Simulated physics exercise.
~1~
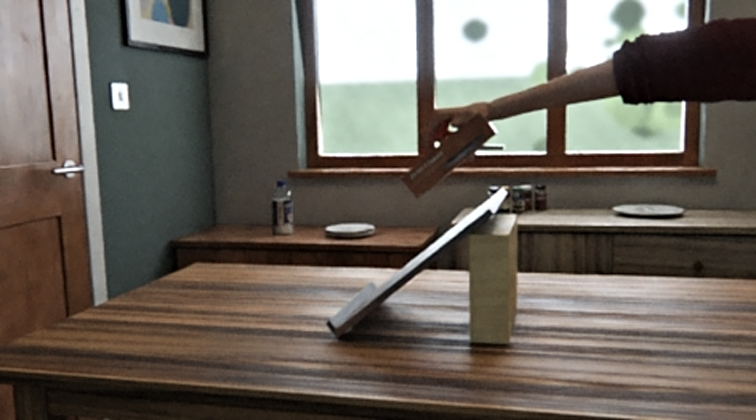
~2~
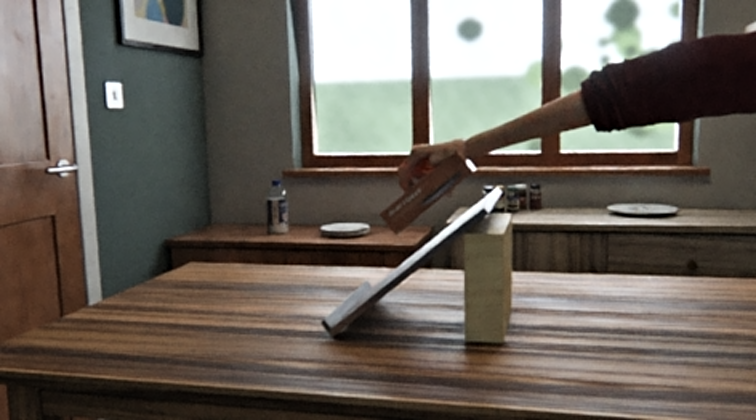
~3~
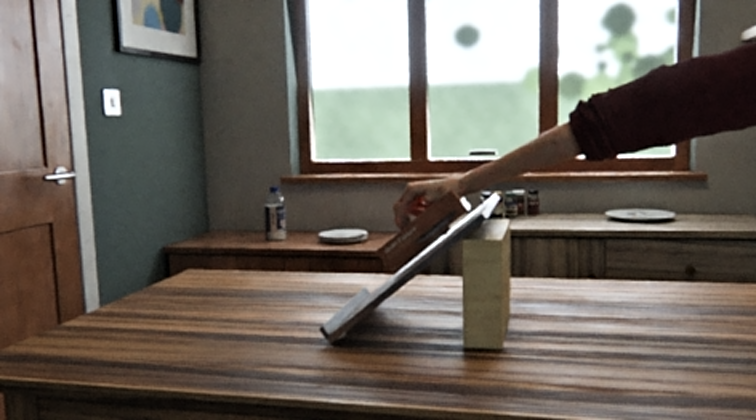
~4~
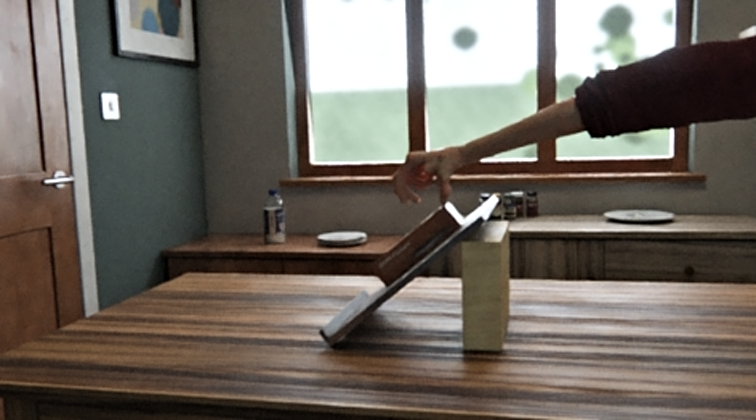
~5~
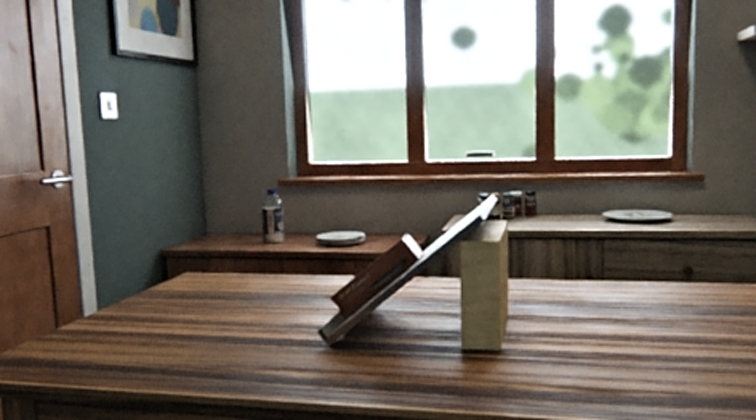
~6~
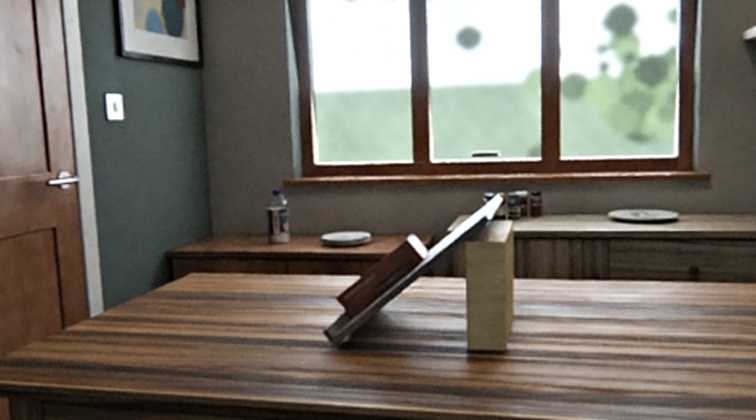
We see a hand lower a reddish-brown box onto a sloping board propped against a block on a wooden table, then let go and draw back. The box slides down the board to the left and comes to rest near its lower end.
